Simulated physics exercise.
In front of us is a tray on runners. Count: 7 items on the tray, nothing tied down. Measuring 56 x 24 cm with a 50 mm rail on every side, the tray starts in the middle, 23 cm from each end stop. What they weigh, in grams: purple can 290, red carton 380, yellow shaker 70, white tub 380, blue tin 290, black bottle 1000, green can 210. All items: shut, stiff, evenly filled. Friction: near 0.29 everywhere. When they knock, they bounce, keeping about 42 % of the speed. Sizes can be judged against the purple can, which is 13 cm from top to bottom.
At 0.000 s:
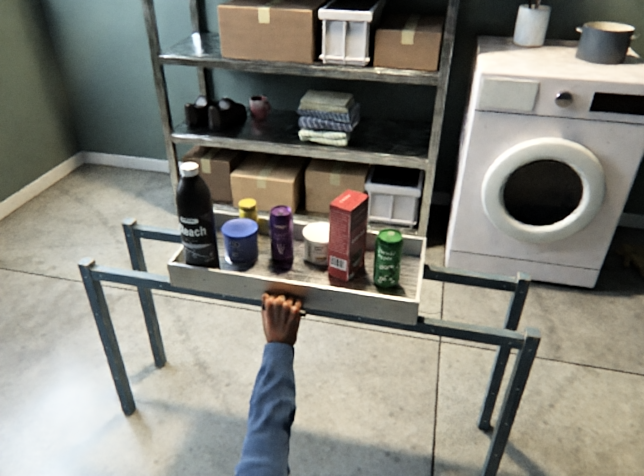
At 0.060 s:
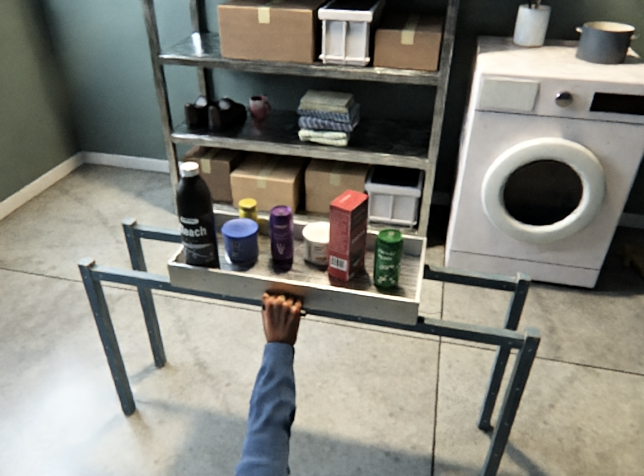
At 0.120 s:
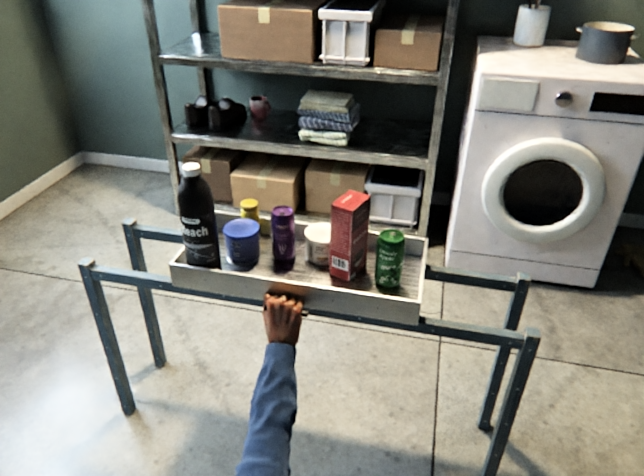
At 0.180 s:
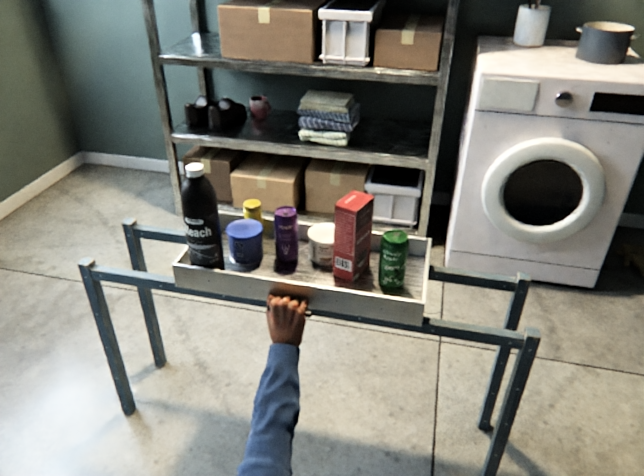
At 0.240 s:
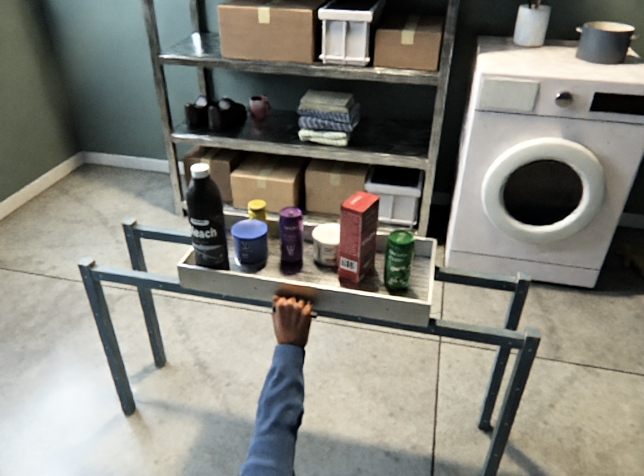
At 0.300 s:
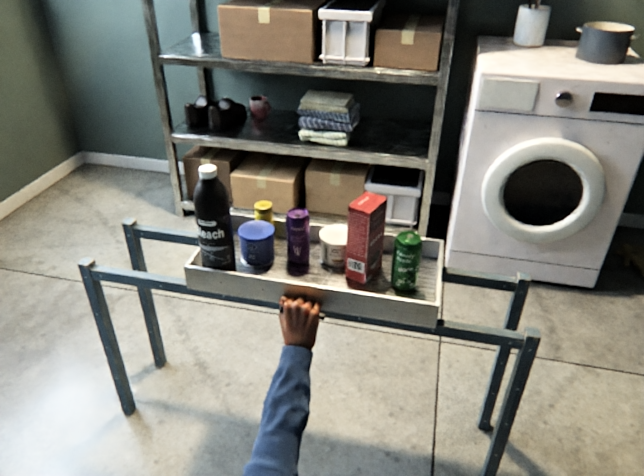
At the start, a hand grips the front of a shallow tray of bottles, cans, a tub and a red carton, resting midway along two rails and barely moving. Then the hand slides the tray slightly to the right, the items staying upright and shifting along with it.
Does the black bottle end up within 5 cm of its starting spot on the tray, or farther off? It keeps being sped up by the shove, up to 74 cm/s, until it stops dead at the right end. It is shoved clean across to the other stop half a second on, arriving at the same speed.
It is still where it started.
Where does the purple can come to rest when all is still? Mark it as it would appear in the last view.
Roughly at (195, 222) in the last picture.
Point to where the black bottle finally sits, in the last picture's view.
Around pixel (106, 210).
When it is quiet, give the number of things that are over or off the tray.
The count comes out at 0.
Around 0.70 s, tray 23 cm right; black bottle shifted 3 cm near (310, 238); red carton shifted 3 cm; yellow shaker shifted 3 cm.
Around 0.90 s, tray 23 cm right; black bottle shifted 9 cm near (334, 241); purple can shifted 9 cm; yellow shaker shifted 9 cm.
Around 2.40 s, tray 23 cm left; black bottle shifted 8 cm near (137, 214); blue tin shifted 8 cm; white tub shifted 8 cm.
Around 2.50 s, tray 23 cm left; black bottle shifted 3 cm near (116, 212); white tub shifted 3 cm; purple can shifted 3 cm.
Finally (3.0 s), all 7 still in place (within 5 cm). Final places as that camera would see them, black bottle near (106, 211).
